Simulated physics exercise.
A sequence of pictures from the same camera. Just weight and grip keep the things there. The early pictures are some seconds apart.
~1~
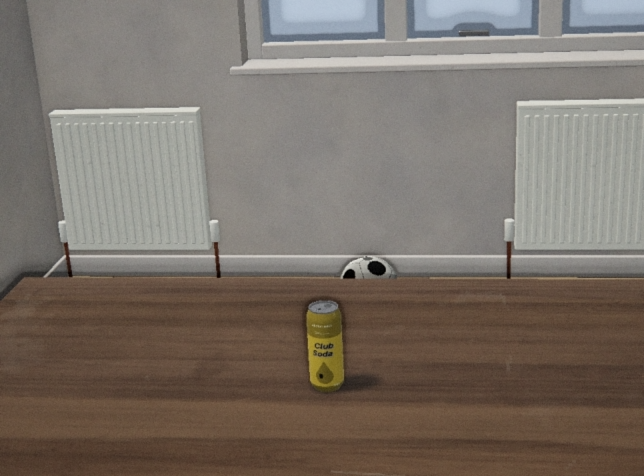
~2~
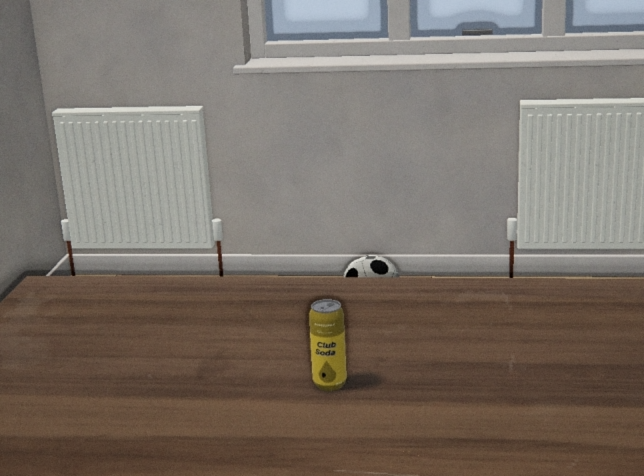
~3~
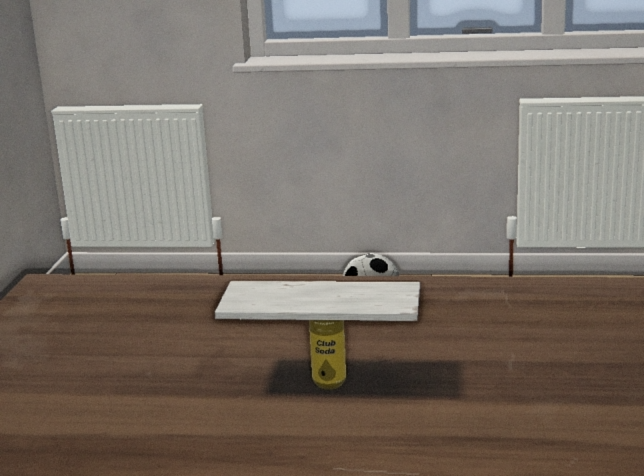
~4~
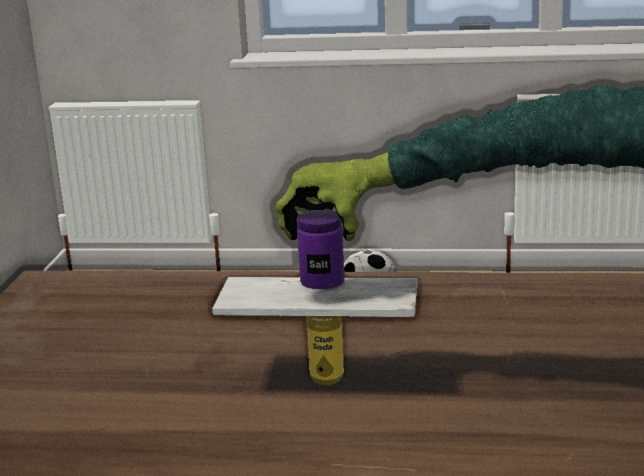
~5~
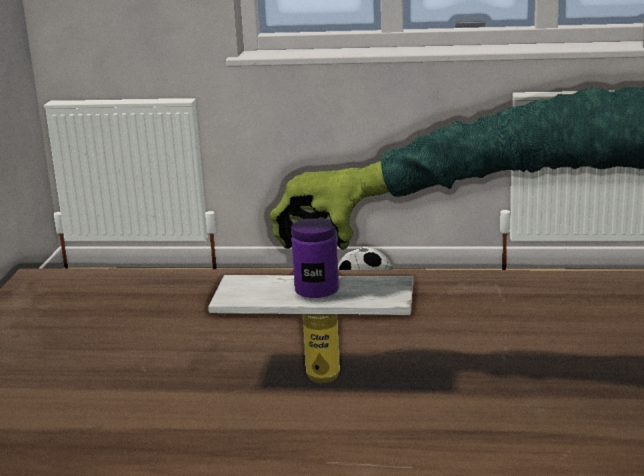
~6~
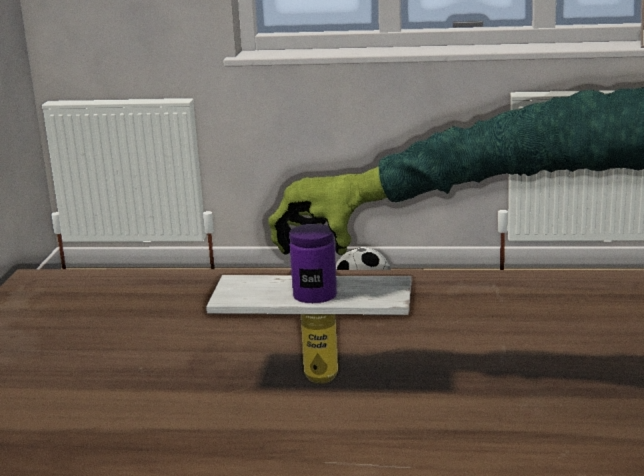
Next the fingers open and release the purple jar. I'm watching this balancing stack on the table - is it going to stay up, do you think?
Ah, it stays steady all along.
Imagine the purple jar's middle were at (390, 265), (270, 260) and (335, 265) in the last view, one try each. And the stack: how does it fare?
With the first release it tips over; with the second it tips over; with the third it stays steady.
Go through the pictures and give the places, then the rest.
The last thing is not in view yet; yellow can (325, 347), in the first frame.
The last thing is not in view yet; yellow can (328, 346), in the second frame.
The last thing is not in view yet; yellow can (328, 344), in the third frame.
On its way; purple jar (321, 249); yellow can (325, 340), in the fourth frame.
On its way; purple jar (315, 258); yellow can (321, 338), in the fifth frame.
Set down, still held; purple jar (313, 263); yellow can (319, 338), in the sixth frame.
Then, 0.30 s later than the last frame, all is still.
Then, 0.70 s later than the last frame, purple jar resting near (313, 264).
When it is over, all 3 as before. End places, in pixels of the last picture, purple jar near (313, 264). The stack stays up.
